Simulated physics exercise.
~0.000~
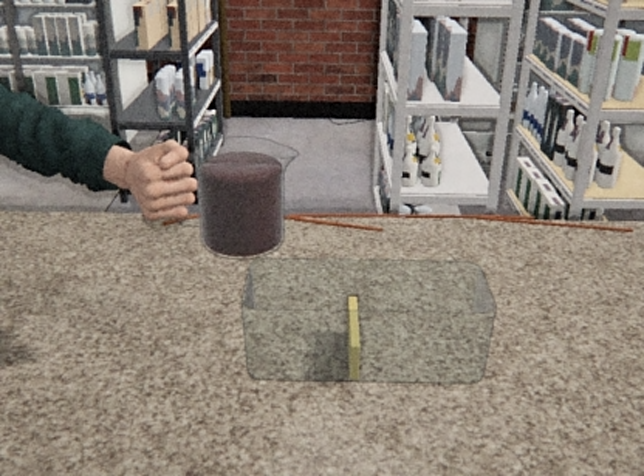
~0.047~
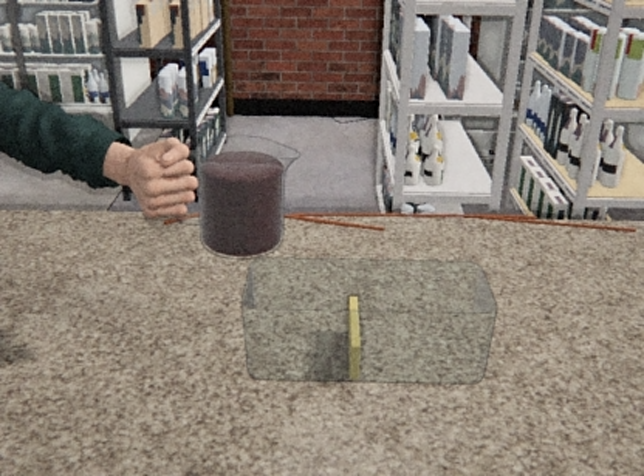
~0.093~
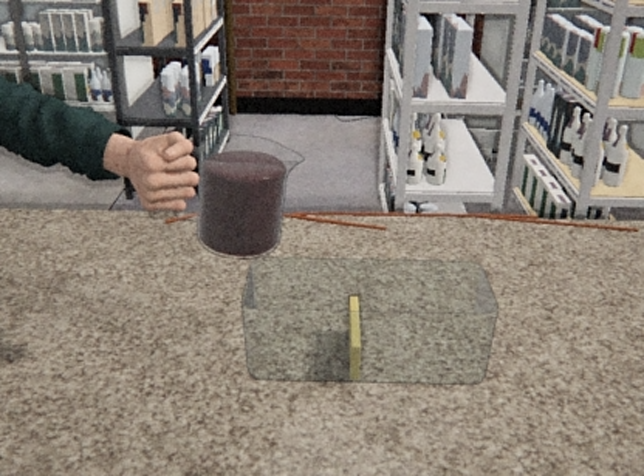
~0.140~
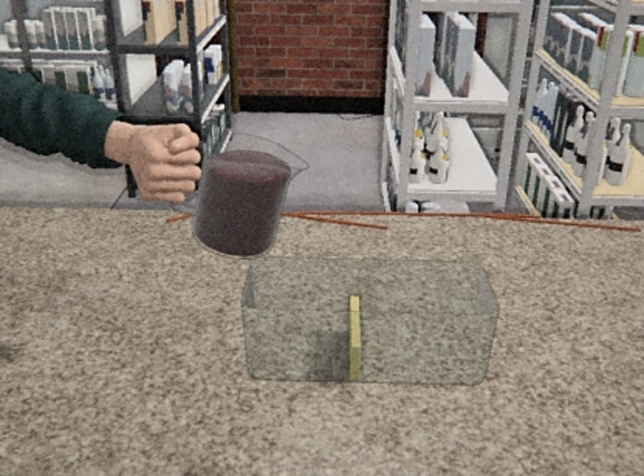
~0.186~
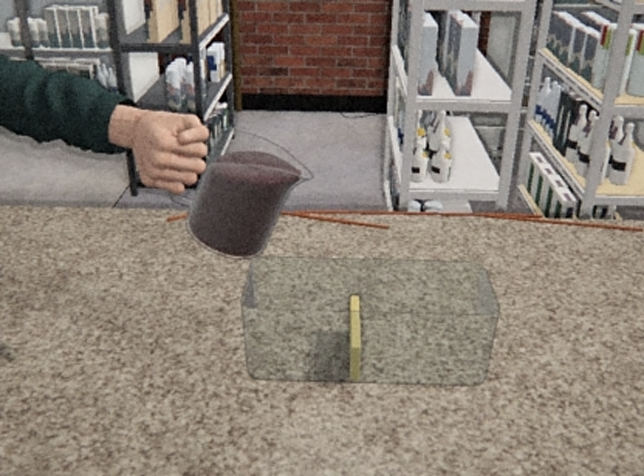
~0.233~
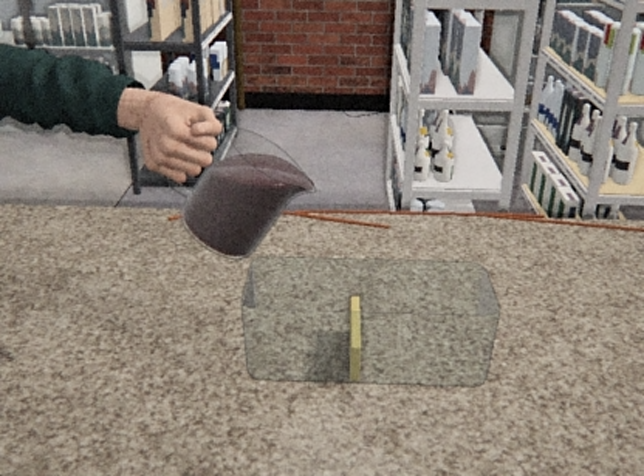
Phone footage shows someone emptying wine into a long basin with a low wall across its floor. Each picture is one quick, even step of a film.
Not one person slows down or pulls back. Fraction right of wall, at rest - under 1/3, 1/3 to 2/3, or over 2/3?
Under 1/3.
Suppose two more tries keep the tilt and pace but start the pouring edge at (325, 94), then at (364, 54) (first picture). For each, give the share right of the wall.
Roughly 90 % the first time and roughly 85 % the second.
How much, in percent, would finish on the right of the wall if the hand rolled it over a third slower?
I'd estimate some 30 percent.
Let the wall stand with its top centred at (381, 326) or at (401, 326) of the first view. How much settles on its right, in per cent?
5 per cent first, then 10 per cent.
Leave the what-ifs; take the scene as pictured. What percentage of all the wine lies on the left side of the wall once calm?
Roughly 75 %.
A moment on, the jug is tipped on its side and 59 per cent is still to pour, 10 is left of the wall and 10 right of it.
Next, the jug is tipped right over and 17 per cent is still to pour, 55 is left of the wall and 15 right of it.
Then the jug is tipped right over and 4 per cent is still to pour, 71 is left of the wall and 17 right of it.
Later the jug is tipped right over and 0 per cent is still to pour, 77 is left of the wall and 18 right of it.
In the end 77 per cent lies left of the wall, 18 right of it and 4 outside.
